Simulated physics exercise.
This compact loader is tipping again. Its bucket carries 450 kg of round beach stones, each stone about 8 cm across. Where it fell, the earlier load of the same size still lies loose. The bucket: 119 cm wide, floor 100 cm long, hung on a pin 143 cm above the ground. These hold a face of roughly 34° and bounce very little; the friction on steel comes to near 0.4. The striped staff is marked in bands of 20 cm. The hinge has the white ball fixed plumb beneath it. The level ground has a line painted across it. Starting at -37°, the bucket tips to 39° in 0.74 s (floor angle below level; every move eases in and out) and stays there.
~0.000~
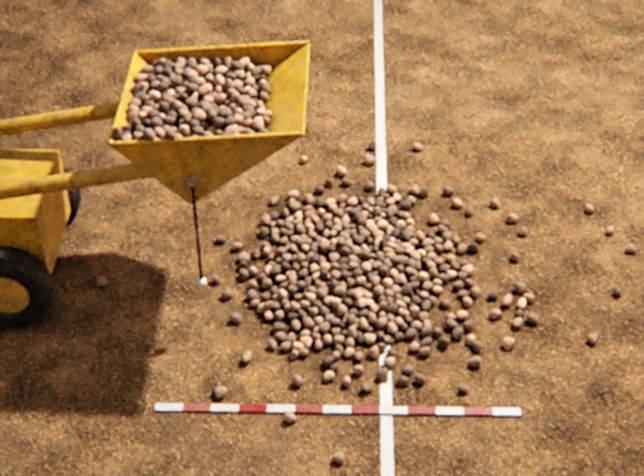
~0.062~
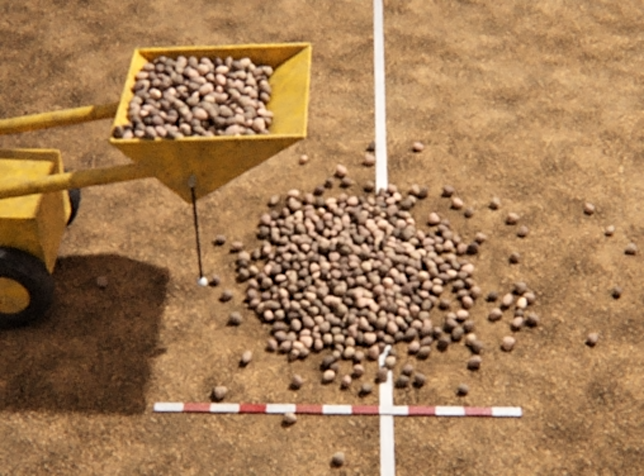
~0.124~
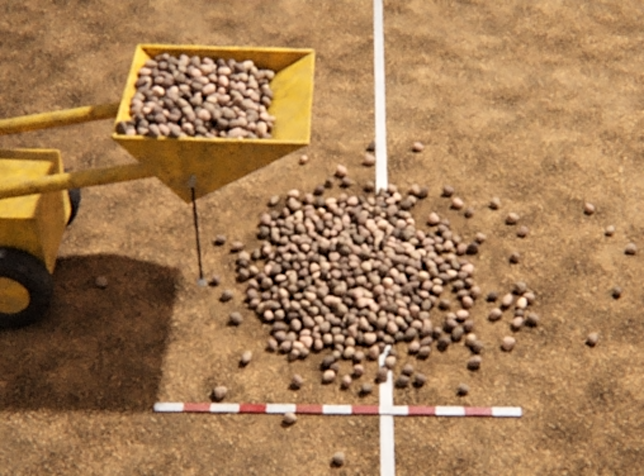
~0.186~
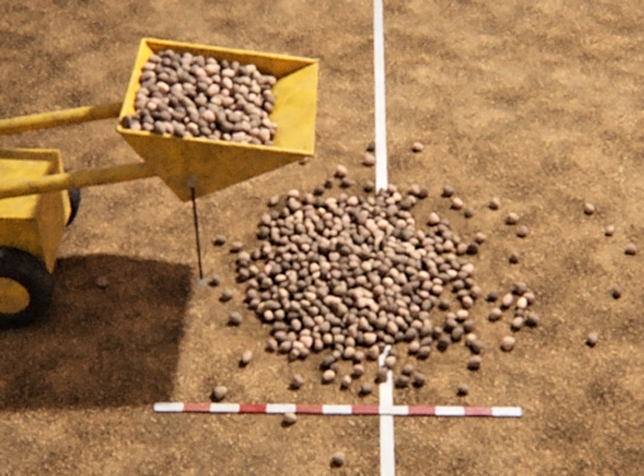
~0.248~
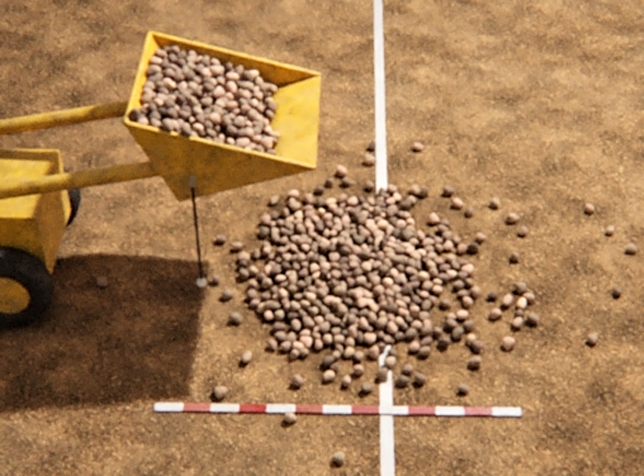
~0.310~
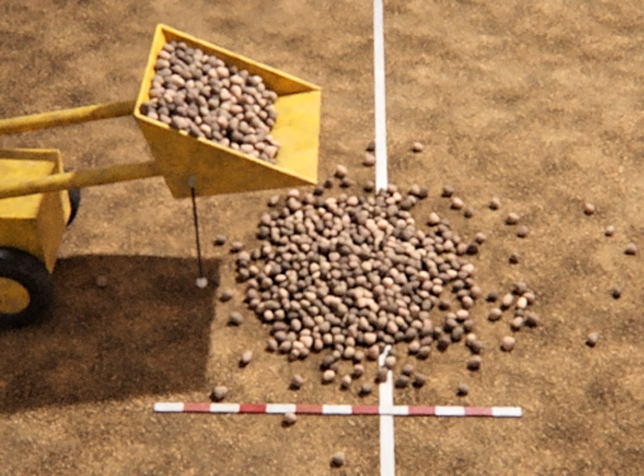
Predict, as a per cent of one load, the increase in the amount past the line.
The increase is roughly 46 per cent of one load.
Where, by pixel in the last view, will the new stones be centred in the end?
(365, 267).
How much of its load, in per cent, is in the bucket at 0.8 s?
Roughly 80 per cent is still inside.
After 0.6 s the floor is at 27°; in per cent of one load, 100 in the bucket, 68 short of the line, 32 past the line; the foremost stones are at (579, 269).
After 0.8 s the floor is at 39°; in per cent of one load, 82 in the bucket, 86 short of the line, 32 past the line; the foremost stones are at (579, 269).
After 1.2 s the floor is at 39°; in per cent of one load, 21 in the bucket, 137 short of the line, 41 past the line; the foremost stones are at (579, 269).
After 3.9 s the floor is at 39°; in per cent of one load, 0 in the bucket, 122 short of the line, 78 past the line; the foremost stones are past the picture's edge. Net gain past the line, 46.
